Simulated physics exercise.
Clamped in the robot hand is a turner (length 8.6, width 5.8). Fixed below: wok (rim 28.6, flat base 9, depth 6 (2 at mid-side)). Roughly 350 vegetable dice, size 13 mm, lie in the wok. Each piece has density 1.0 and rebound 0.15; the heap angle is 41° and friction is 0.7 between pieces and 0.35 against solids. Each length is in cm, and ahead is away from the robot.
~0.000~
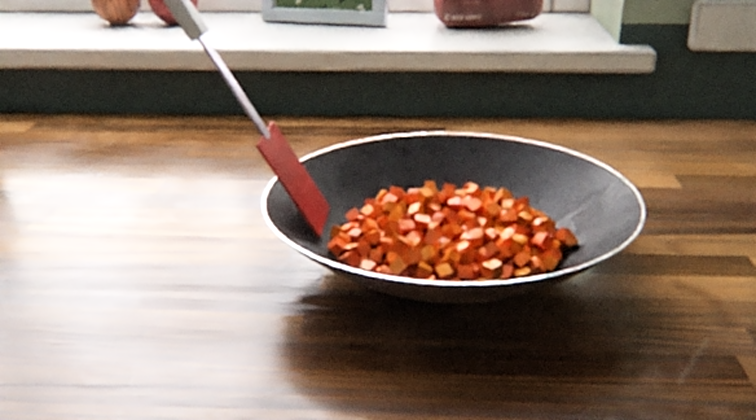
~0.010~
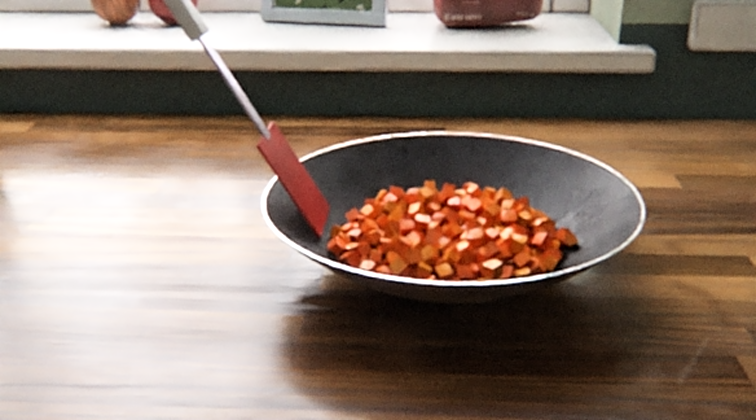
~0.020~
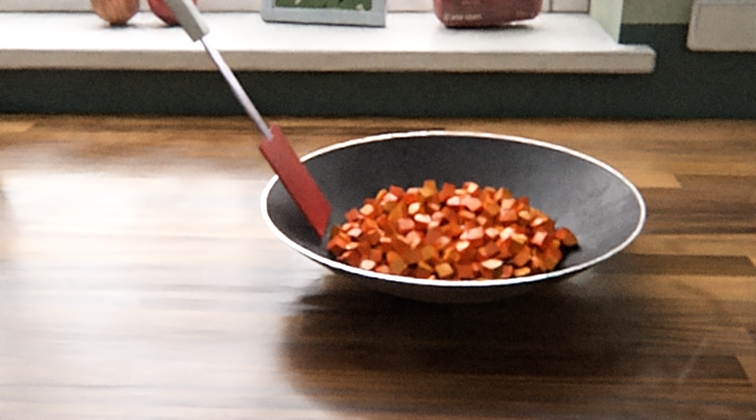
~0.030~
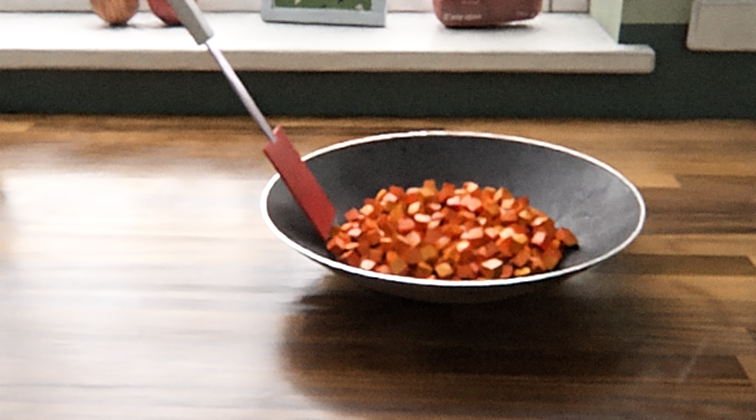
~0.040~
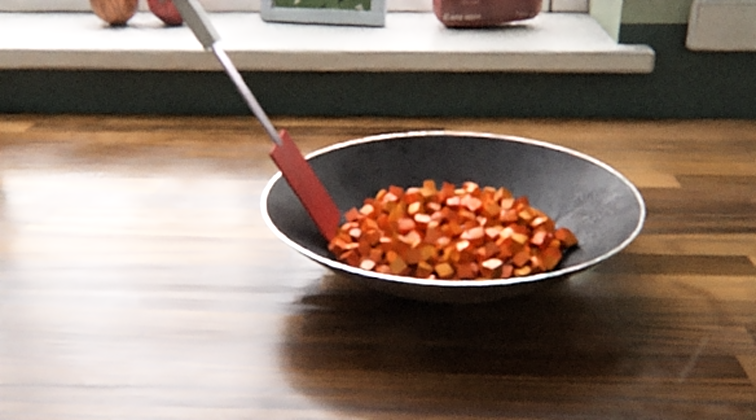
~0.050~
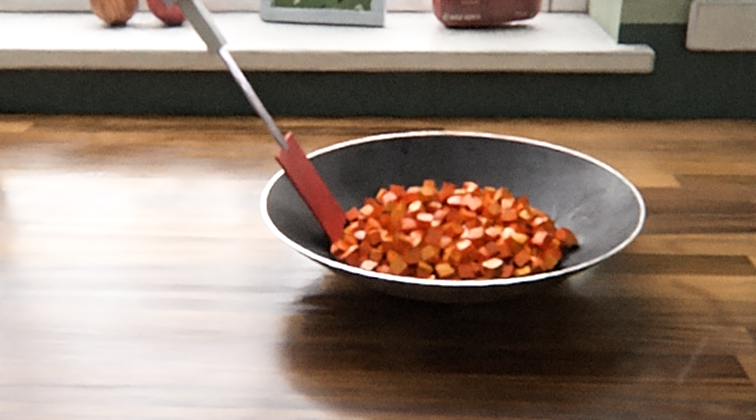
A red turner with a grey and metal handle slants down from the upper left into a dark, pale-rimmed wok on a wooden worktop, seen from the front and slightly above. Orange-red vegetable dice lie heaped in the wok, before a white windowsill holding reddish objects and a grey-framed item. The turner slides slightly right and down to the heap's left edge, while the wok and camera stay still.
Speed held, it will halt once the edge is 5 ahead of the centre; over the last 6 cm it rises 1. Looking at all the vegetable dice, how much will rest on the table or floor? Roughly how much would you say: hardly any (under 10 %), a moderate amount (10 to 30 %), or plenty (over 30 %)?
I'd say hardly any.
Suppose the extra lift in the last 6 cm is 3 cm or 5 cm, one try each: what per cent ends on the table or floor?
Near 0 and 0 percent respectively.
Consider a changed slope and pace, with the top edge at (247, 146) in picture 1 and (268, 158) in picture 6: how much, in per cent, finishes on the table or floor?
Roughly 5 %.
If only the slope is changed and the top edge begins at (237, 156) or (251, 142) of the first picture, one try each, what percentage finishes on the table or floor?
I'd say near 5 per cent for the first and near 5 per cent for the second.
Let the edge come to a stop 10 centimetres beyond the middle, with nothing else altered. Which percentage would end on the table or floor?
My guess would be around 20 per cent.
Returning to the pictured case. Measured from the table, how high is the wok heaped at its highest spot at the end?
About 8.0 centimetres.
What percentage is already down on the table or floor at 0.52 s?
Close to 5 per cent of the load.
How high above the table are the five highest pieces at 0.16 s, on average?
About 5 centimetres.
After 0.16 s, sloping 60°, highest piece 5 above the table; 350 in the wok.
After 0.27 s, sloping 60°, highest piece 8 above the table; 349 in the wok, 1 on the blade or in flight.
After 0.52 s, sloping 60°, highest piece 8 above the table; 331 in the wok, 19 on the table or floor.
After 1.57 s, sloping 60°, highest piece 8 above the table; 331 in the wok, 19 on the table or floor.
In the end, 331 in the wok, 19 on the table or floor. That is 5 % on the table or floor.
